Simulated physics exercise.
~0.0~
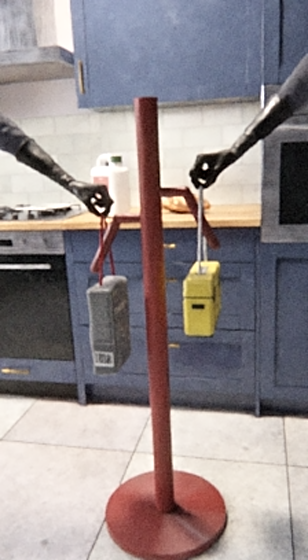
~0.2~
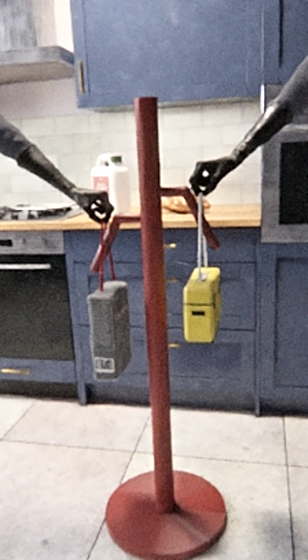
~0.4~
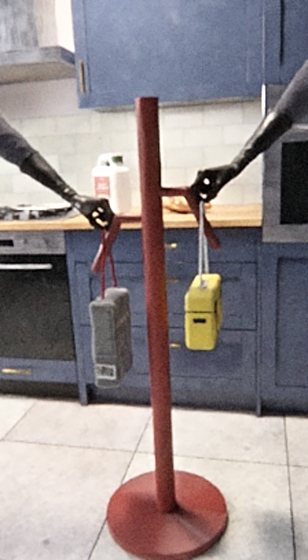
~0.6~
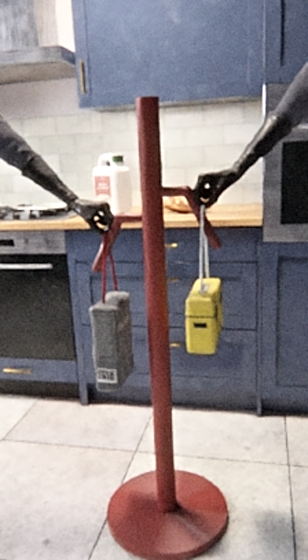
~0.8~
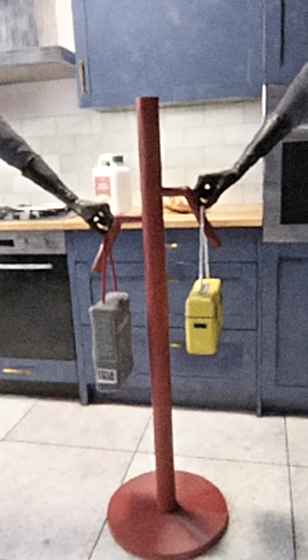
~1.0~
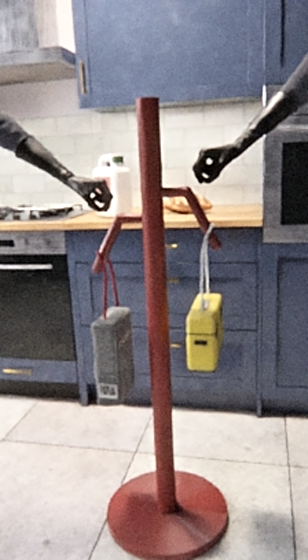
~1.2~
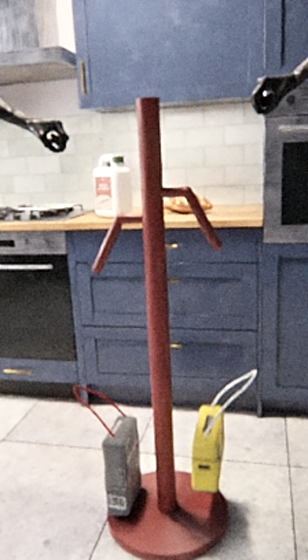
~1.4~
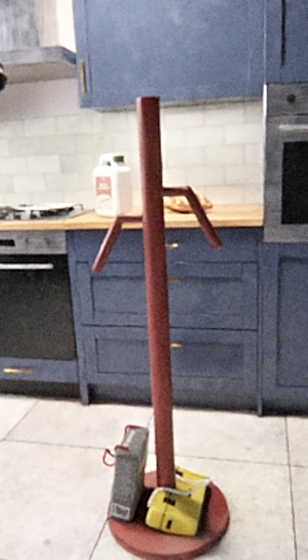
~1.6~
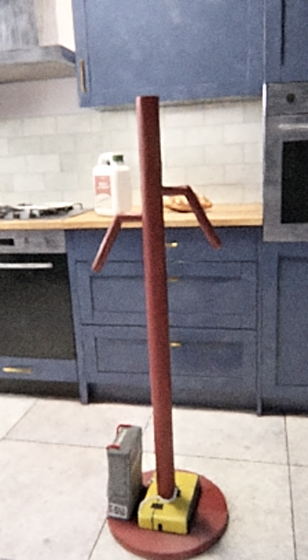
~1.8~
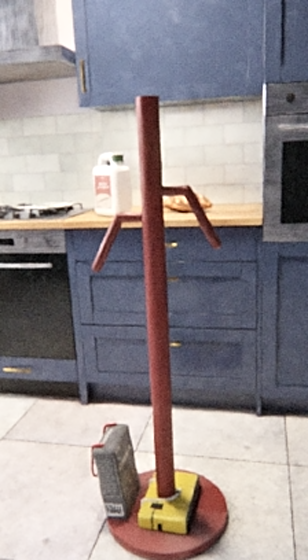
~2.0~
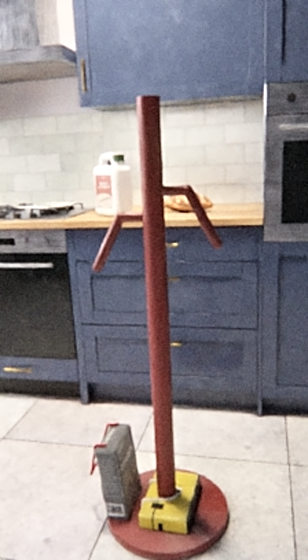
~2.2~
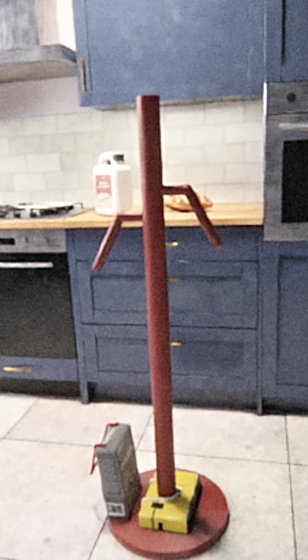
Two dark mechanical-looking hands reach in from either side of a kitchen with blue cupboards, holding a grey bag on the left and a yellow case on the right by their loops. Seen from the front, a red stand with two downward-sloping pegs rises between them from a round base. The hands lower both items slightly beside the pegs, pause, then let go and draw back. Both items drop to the bottom of the stand. The yellow case tips onto its side on the base, while the grey bag leans, then settles upright at the left, leaving both pegs empty.
